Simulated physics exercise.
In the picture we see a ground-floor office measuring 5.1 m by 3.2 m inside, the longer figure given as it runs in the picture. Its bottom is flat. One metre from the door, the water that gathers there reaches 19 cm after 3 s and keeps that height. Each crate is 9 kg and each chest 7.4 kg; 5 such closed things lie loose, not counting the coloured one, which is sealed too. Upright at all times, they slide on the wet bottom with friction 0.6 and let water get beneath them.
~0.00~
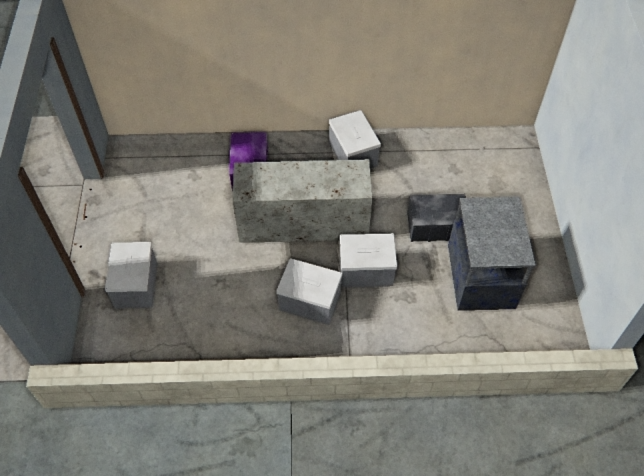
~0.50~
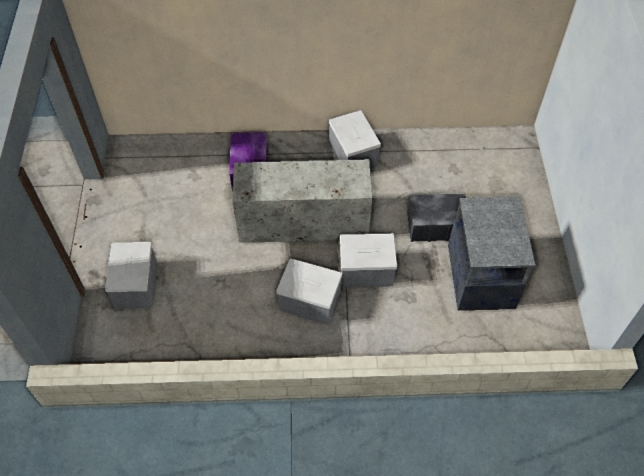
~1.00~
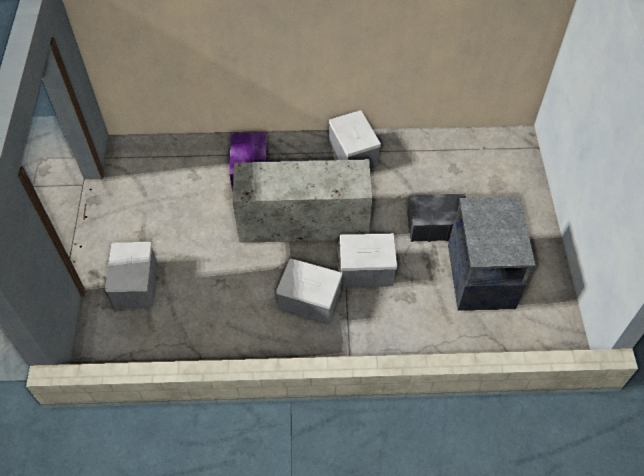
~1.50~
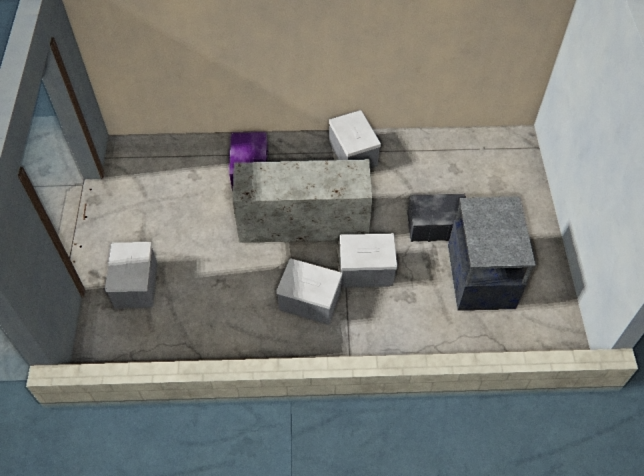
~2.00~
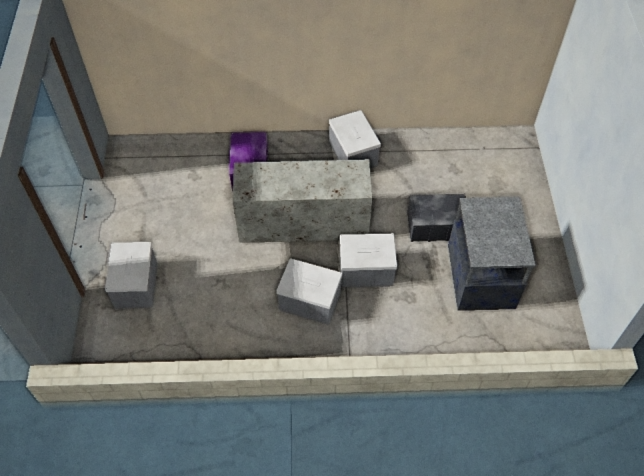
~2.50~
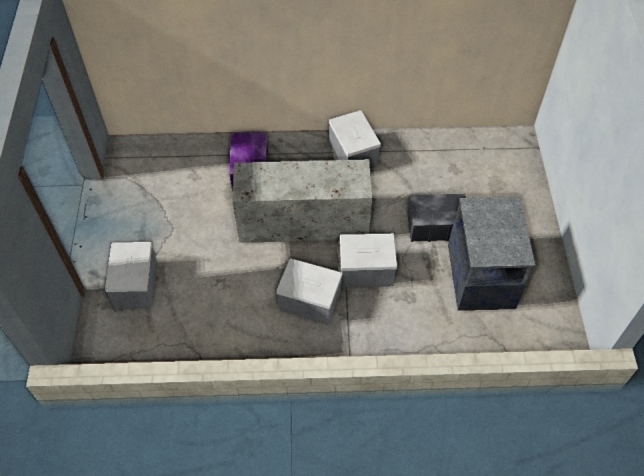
Water spreads across the ground outside a walled room, passes through the doorway on the left and creeps a short way over the floor, while the purple crate, pale boxes and larger grey blocks inside stay still.
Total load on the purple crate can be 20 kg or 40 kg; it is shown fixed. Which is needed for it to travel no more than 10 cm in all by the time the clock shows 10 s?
It is steadied by only the greater weight.
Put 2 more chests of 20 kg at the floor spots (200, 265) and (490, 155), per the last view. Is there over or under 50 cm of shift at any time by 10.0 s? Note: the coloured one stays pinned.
The first comes out above the threshold, the second below the threshold.
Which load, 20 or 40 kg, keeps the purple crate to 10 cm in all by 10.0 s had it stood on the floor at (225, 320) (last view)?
It turns out that the heavier alone succeeds.
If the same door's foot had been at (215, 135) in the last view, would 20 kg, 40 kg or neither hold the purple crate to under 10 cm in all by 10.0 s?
Result: The heavier mass is required.
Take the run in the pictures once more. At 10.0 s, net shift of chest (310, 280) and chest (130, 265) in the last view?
In turn: 250 cm, 30 cm.
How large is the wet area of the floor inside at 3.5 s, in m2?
Roughly 3.0 m2 of it is wet.
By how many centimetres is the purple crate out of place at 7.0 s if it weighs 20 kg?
I'd put it at roughly 140 cm.
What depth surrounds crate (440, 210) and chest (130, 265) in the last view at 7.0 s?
I'd put it at 3 cm and 4 cm respectively.
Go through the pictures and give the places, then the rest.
The first picture shows the purple crate at (248, 152) rests on the ground; 0.0 m2 under water; 0 of 6 have shifted.
The second picture shows the purple crate at (248, 152), on the bottom; 0.0 m2 under water; 0 of 6 have shifted.
The third picture shows the purple crate at (248, 152), on the bottom; 0.0 m2 under water; 0 of 6 have shifted.
The fourth picture shows the purple crate at (248, 152), on the bottom; water covers 0.0 m2; 0 of 6 have shifted.
The fifth picture shows the purple crate at (248, 152), on the bottom; 0.1 m2 under water; 0 of 6 have shifted.
The sixth picture shows the purple crate at (248, 152) rests on the ground; 0.9 m2 under water; 0 of 6 have shifted.
After 3.5 s the purple crate would be 0 cm from its start with 20 kg and 0 cm from its start with 40 kg; 1 cm of water round it then.
After 4.5 s the purple crate would be 21 cm from its start with 20 kg and 0 cm from its start with 40 kg; 7 cm of water round it then.
After 7.0 s the purple crate would be 150 cm from its start with 20 kg and 0 cm from its start with 40 kg; 9 cm of water round it then.
After 10.0 s the purple crate would be 265 cm from its start with 20 kg and 0 cm from its start with 40 kg; 8 cm of water round it then.
